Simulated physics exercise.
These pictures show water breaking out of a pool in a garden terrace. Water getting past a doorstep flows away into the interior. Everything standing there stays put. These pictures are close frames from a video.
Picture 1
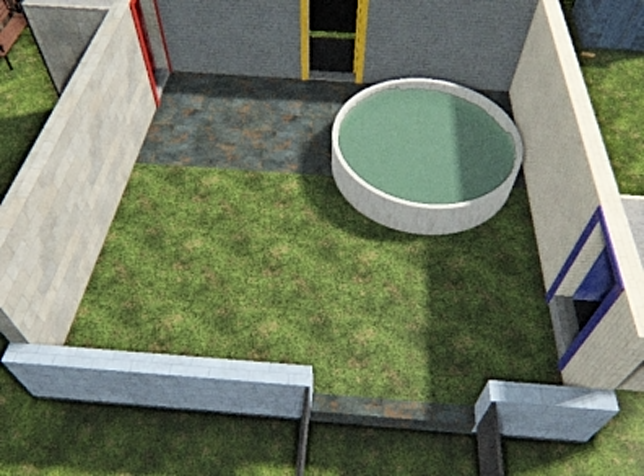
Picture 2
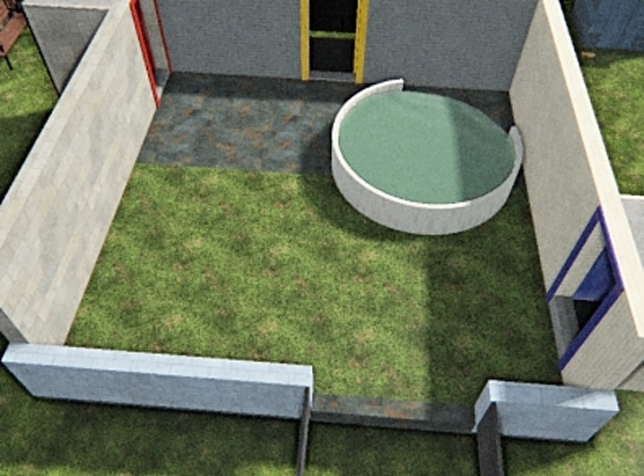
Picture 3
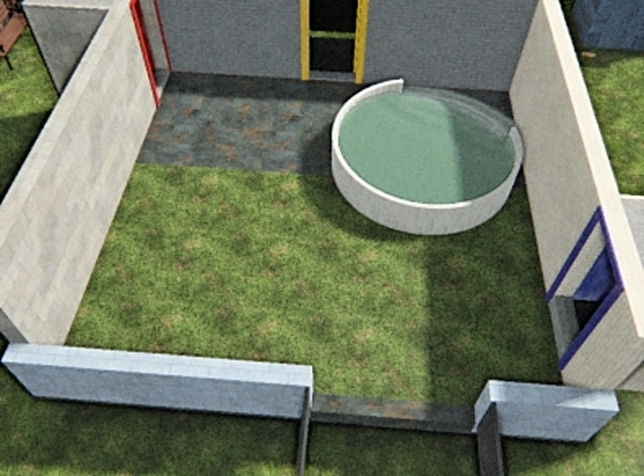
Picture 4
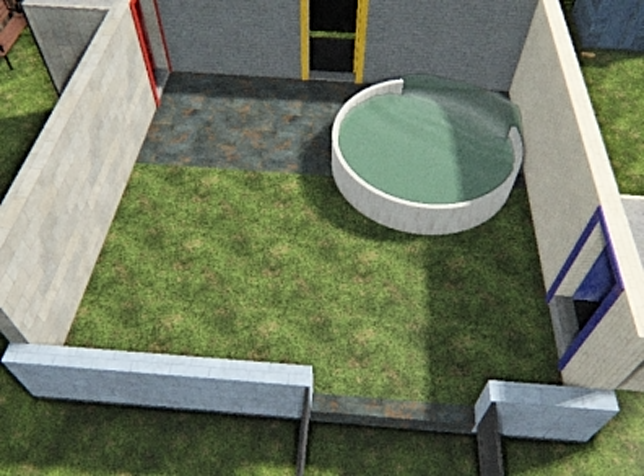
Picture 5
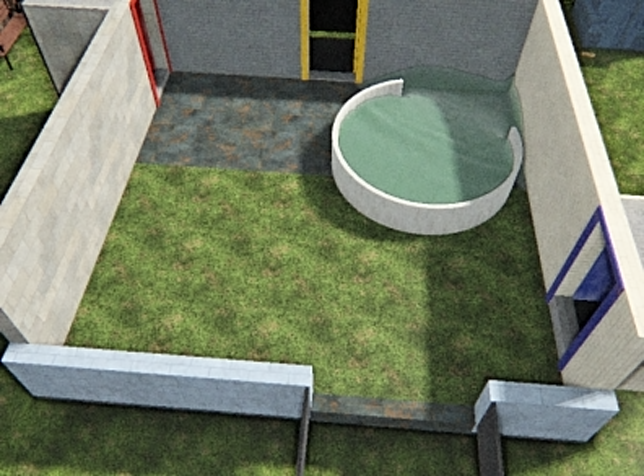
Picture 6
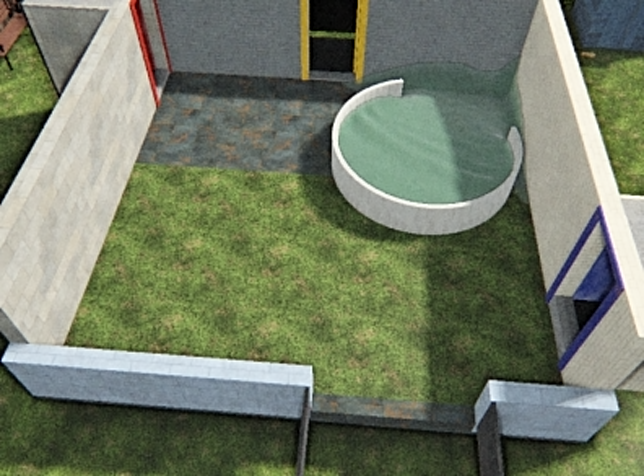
Green water pushes out through a gap in the far side of the round pool.
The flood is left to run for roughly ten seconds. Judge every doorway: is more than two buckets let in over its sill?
My call: The blue door stays at two or fewer, the yellow door goes past two, the red door goes past two.
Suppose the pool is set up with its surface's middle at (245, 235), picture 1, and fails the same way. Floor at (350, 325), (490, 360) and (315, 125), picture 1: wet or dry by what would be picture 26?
Taking them in the order asked: Spared, then spared, then inundated.
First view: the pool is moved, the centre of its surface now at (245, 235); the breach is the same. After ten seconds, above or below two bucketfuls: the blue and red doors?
Result - blue door: Falls short; red door: Overshoots.
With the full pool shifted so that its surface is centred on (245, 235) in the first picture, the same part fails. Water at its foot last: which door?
The door marked blue.
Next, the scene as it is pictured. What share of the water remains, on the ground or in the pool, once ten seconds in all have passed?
That works out to about 96 per cent.
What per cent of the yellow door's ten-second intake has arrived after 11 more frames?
It comes to around 5 percent of the ten-second total.
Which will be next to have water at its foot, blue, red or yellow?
Answer: The yellow-painted one.
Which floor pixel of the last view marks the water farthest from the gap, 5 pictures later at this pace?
Around (282, 81).
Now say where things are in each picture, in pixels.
The first picture shows the round tank at (426, 141) is whole and still.
In the second picture, the front is at a hidden place, out from the gap on the round tank's far side.
In the third picture, the front is at a hidden place, out from the gap on the round tank's far side.
In the fourth picture, the front is at (377, 85), out from the gap on the round tank's far side.
In the fifth picture, the front is at (362, 84), out from the gap on the round tank's far side.
In the sixth picture, the front is at (349, 83), out from the gap on the round tank's far side.
A moment on, water covers 10 % of the floor; the blue door not reached, the yellow door wet at the sill, nothing in, the red door not reached.
Next, water covers 20 % of the floor; the blue door not reached, the yellow door under two buckets in, the red door not reached.
Then, water covers 45 % of the floor; the blue door wet at the sill, nothing in, the yellow door over two buckets in, the red door under two buckets in.
Later, water covers 70 % of the floor; the blue door wet at the sill, nothing in, the yellow door over two buckets in, the red door over two buckets in.
In the end, water covers 95 % of the floor; the blue door wet at the sill, nothing in, the yellow door over two buckets in, the red door over two buckets in.
